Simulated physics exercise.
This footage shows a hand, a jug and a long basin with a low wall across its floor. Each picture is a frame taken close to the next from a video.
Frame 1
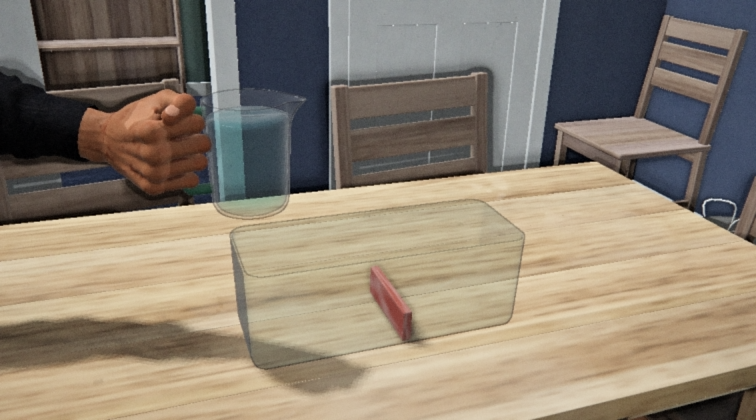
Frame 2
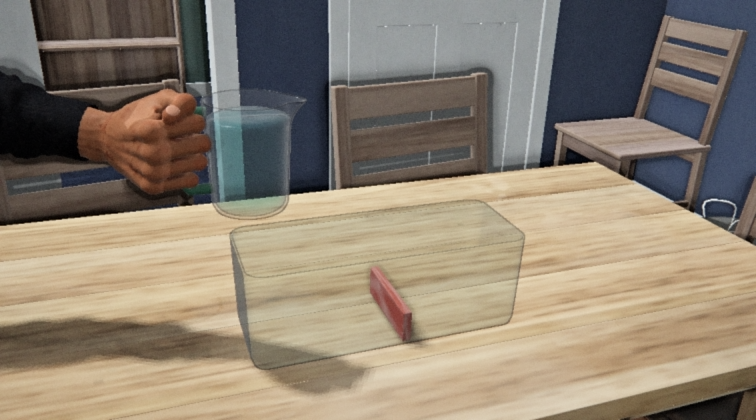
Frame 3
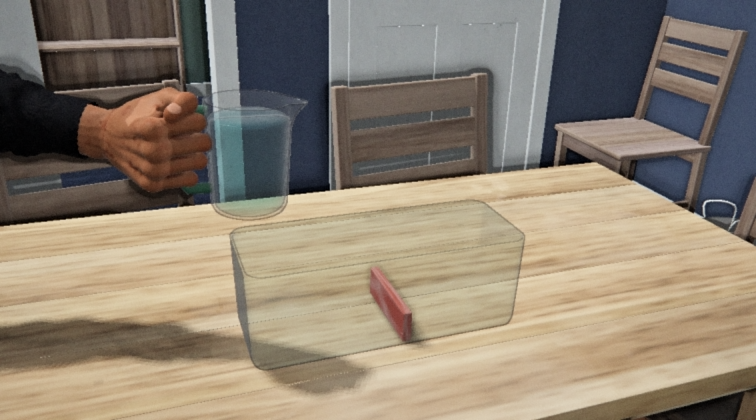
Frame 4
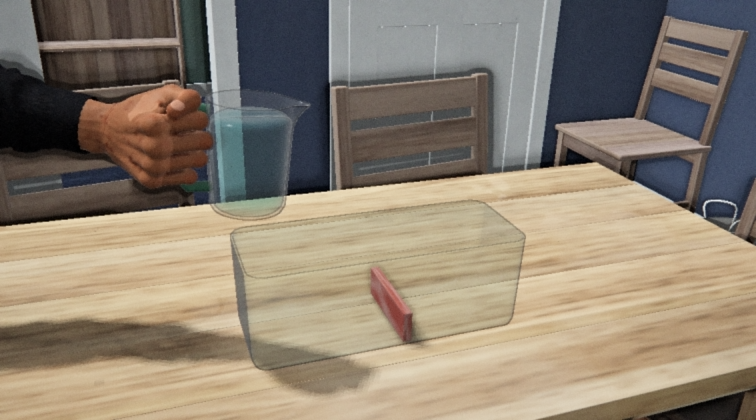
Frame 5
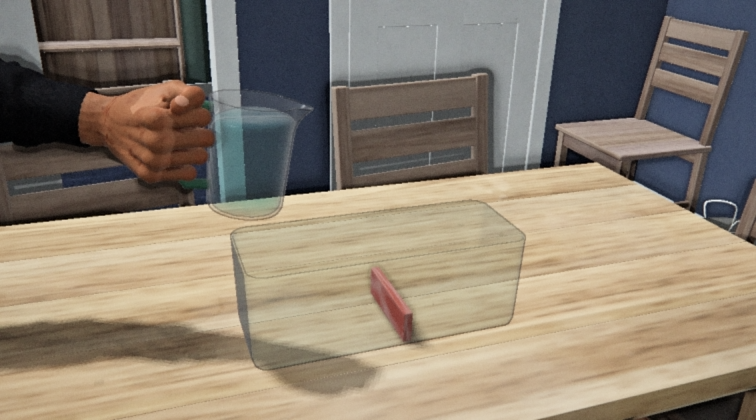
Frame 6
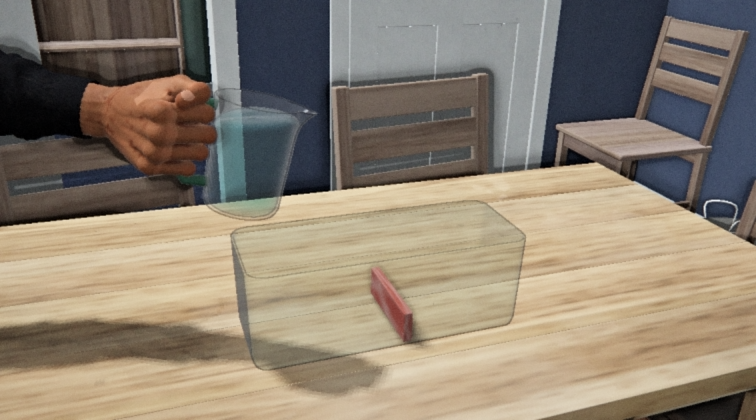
A hand slowly tilting a clear jug of blue-green liquid slightly to the right above a transparent basin with a low red wall.
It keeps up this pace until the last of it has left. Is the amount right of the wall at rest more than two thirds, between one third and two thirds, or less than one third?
Below a third.
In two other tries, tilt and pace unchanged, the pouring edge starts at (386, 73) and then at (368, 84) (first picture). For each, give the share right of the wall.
Roughly 95 per cent, then roughly 95 per cent.
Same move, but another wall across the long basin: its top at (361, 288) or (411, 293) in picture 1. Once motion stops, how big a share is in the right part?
About 50 per cent, then about 15 per cent.
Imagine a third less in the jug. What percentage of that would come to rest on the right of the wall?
It should come out close to 5 per cent.
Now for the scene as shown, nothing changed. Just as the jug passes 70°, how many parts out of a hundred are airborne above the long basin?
About 15 %.
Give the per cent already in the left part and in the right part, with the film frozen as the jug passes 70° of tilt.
Left 5 per cent, right 0 per cent.
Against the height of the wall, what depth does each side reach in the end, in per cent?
Some 60 per cent left and 0 right.
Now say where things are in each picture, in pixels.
It leans 0°; its right rim is at (305, 97); the water meets the walls at (204, 118) and (288, 113); the long basin's rim runs from (237, 254) to (503, 218); the wall's top is at (390, 289), in the first frame.
It leans 1°; its right rim is at (306, 98); the water meets the walls at (206, 118) and (288, 113), in the second frame.
It leans 2°; its right rim is at (307, 100); the water meets the walls at (207, 118) and (289, 114), in the third frame.
It leans 5°; its right rim is at (310, 103); the water meets the walls at (209, 118) and (290, 115), in the fourth frame.
It leans 8°; its right rim is at (313, 107); the water meets the walls at (211, 118) and (294, 116), in the fifth frame.
It leans 13°; its right rim is at (317, 112); the water meets the walls at (215, 119) and (299, 116), in the sixth frame.
A moment on, the jug is tipped part way and 81 per cent is still to pour, 4 is left of the wall and 0 right of it.
Next, the jug is tipped right over and 32 per cent is still to pour, 50 is left of the wall and 0 right of it.
Then the jug is tipped right over and 4 per cent is still to pour, 89 is left of the wall and 2 right of it.
Later the jug is tipped right over and 0 per cent is still to pour, 94 is left of the wall and 4 right of it.
At rest 95 per cent lies left of the wall, 4 right of it and 1 outside.
